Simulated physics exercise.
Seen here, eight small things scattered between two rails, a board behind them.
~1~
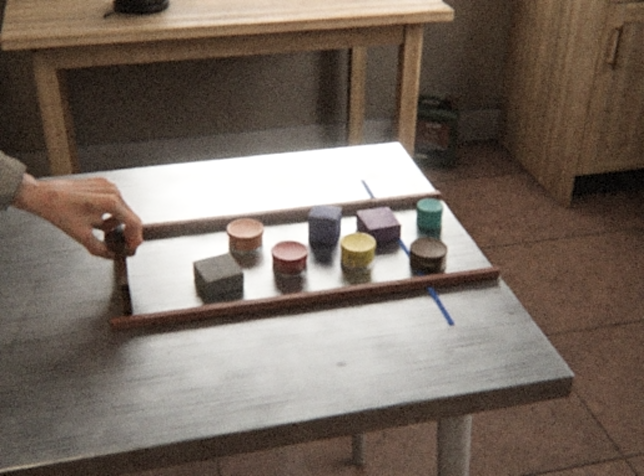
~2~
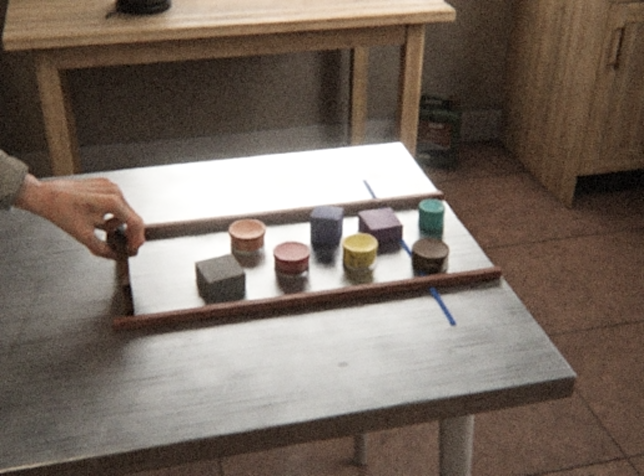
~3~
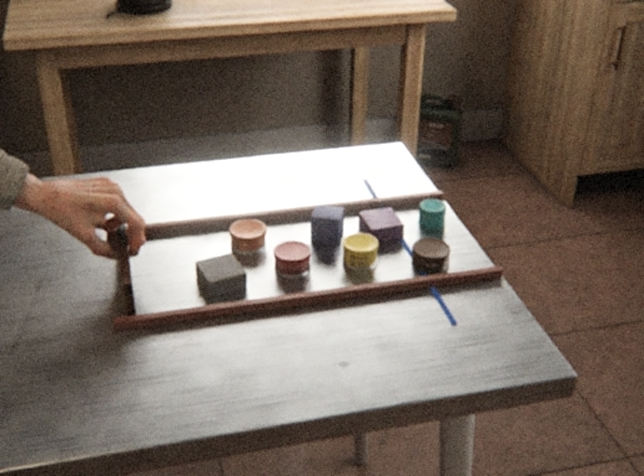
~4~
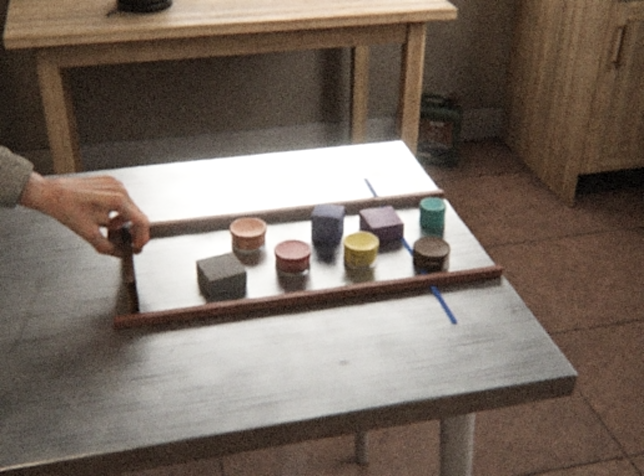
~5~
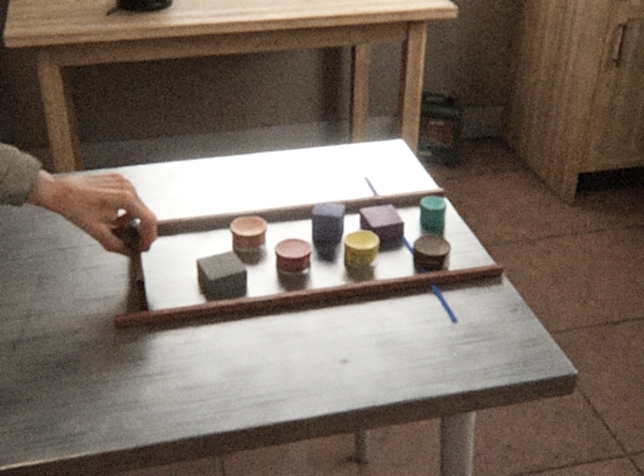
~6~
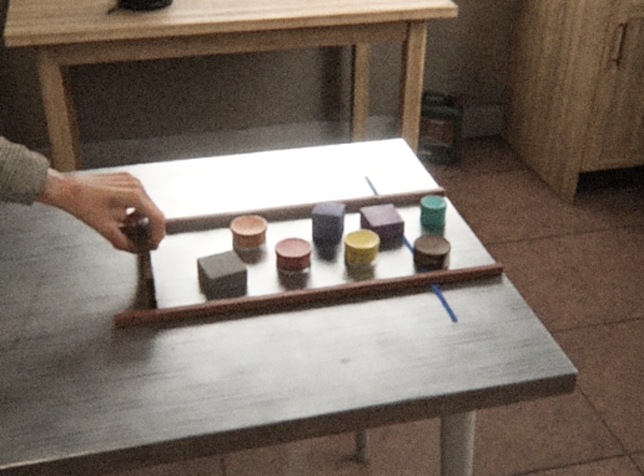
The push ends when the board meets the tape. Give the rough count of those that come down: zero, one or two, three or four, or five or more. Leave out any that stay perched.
In the end the number that fall off is three or four.
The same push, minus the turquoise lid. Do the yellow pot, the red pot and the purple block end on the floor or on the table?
The yellow pot drops off, the red pot is kept, the purple block tumbles off.
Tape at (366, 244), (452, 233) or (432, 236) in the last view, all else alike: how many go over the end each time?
Try by try, 1, 6 and 6.
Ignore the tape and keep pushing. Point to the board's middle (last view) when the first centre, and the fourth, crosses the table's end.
Near (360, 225) and (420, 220).
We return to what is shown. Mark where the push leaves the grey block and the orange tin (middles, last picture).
The grey block stops around (433, 246); the orange tin around (413, 215).
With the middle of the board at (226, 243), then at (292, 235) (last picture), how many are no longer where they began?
1 and 5.
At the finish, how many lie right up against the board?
That makes 2.
Soon after, none off yet; turquoise lid at rest near (433, 211); brown tub at rest near (432, 252); purple block at rest near (382, 222).
Then, none off yet; turquoise lid moved about its own width near (459, 208); brown tub moved about its own width near (463, 254); purple block moved about its own width near (432, 217).
By the end, the number that fall off is three or four; fallen, yellow pot, purple block and turquoise lid.
